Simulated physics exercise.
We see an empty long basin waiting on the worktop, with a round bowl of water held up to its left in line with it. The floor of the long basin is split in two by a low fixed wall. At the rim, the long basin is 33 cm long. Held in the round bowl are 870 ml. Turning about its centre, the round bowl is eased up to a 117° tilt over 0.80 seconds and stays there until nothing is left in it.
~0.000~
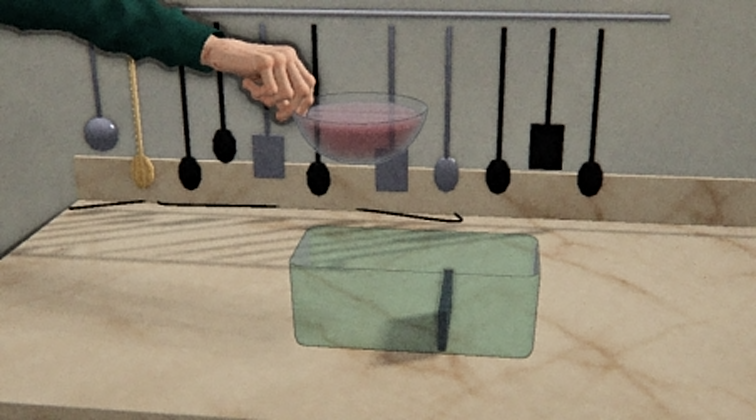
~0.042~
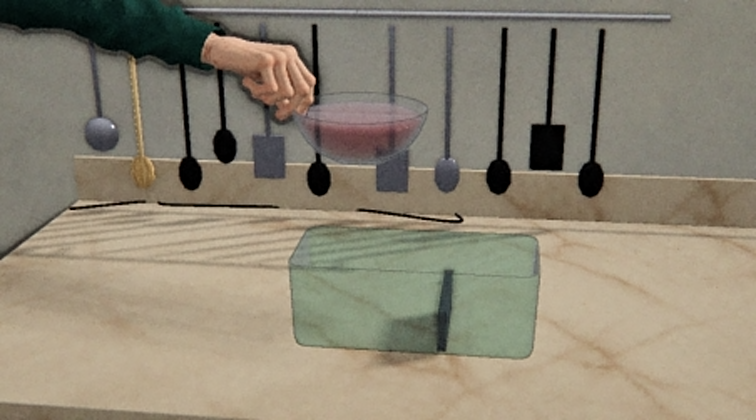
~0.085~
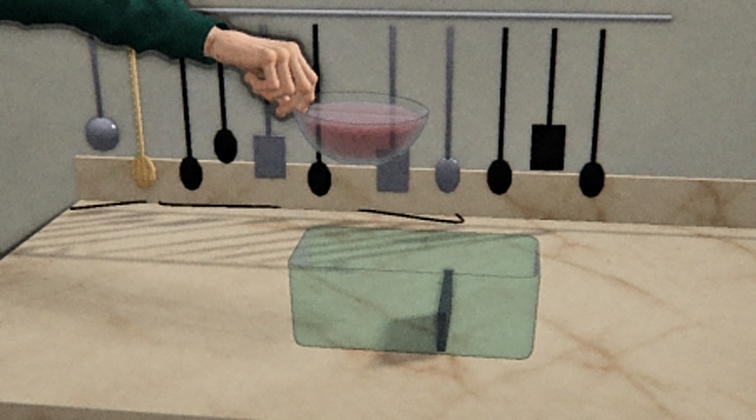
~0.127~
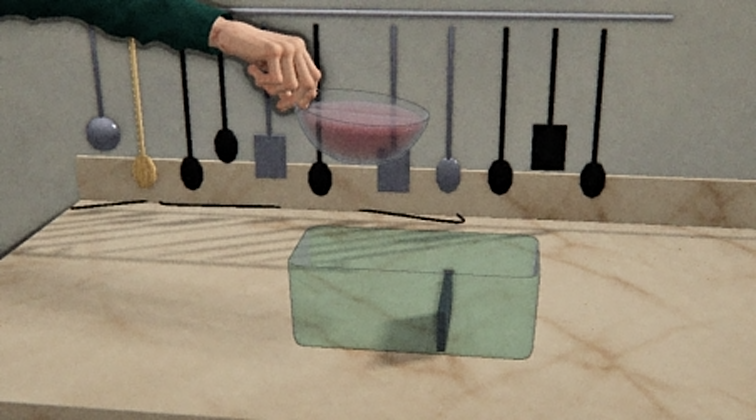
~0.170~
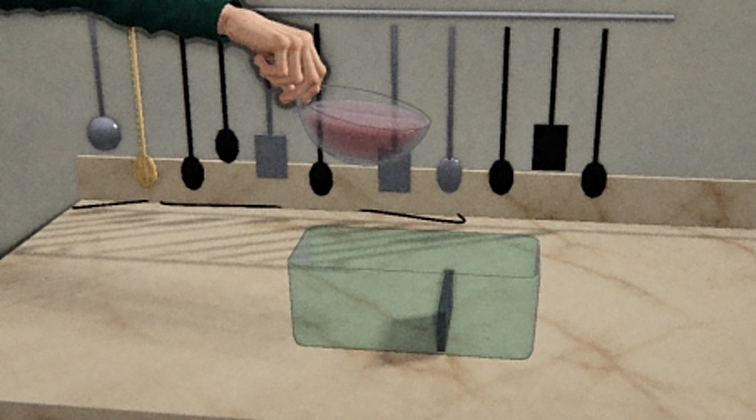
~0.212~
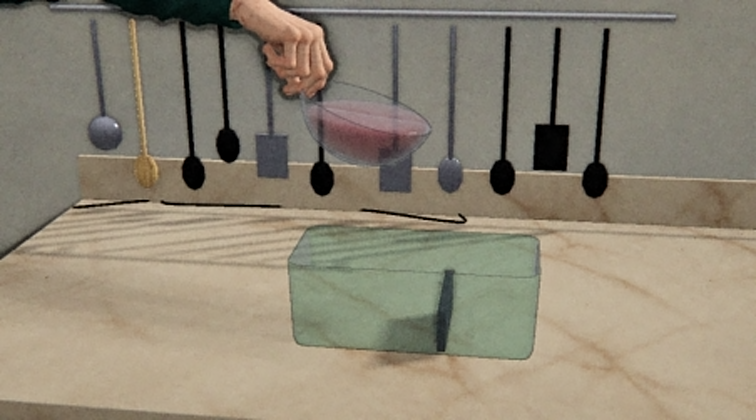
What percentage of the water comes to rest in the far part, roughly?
59 %.
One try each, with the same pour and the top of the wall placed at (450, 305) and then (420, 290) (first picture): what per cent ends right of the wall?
Around 45 and 80 percent, in that order.
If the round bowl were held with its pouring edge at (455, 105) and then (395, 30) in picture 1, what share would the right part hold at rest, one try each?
Try 1: Approx. 75 %; try 2: Approx. 50 %.
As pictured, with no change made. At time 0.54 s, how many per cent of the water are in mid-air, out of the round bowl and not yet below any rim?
Some 50 per cent, I reckon.
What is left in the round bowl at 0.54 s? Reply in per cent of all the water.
Still held: Roughly 10 % of the total.
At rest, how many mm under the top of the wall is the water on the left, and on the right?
Left side: Around 48 mm. Right side: Around 28 mm.
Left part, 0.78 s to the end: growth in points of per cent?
It comes to about 10 per cent.
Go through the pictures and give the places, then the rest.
In the first frame, it leans 0°; its right rim is at (427, 111); the water meets the walls at (299, 112) and (424, 116); the long basin's rim runs from (299, 246) to (538, 257); the wall's top is at (446, 291).
In the second frame, it leans 1°; its right rim is at (427, 112); the water meets the walls at (299, 112) and (424, 117).
In the third frame, it leans 3°; its right rim is at (428, 114); the water meets the walls at (299, 110) and (424, 118).
In the fourth frame, it leans 7°; its right rim is at (429, 119); the water meets the walls at (301, 108) and (425, 120).
In the fifth frame, it leans 13°; its right rim is at (430, 125); the water meets the walls at (304, 107) and (428, 122).
In the sixth frame, it leans 19°; its right rim is at (430, 132); the water meets the walls at (308, 106) and (431, 127); 1 per cent is over the edge.
After 0.54 s the tilt is 89° and 10 per cent is still to pour, 1 is left of the wall and 38 right of it.
After 0.78 s the tilt is 117° and 0 per cent is still to pour, 25 is left of the wall and 50 right of it.
After 1.03 s the tilt is 117° and 0 per cent is still to pour, 33 is left of the wall and 62 right of it.
After 1.30 s the tilt is 117° and 0 per cent is still to pour, 35 is left of the wall and 59 right of it.
In the end 35 per cent lies left of the wall, 59 right of it and 6 outside.
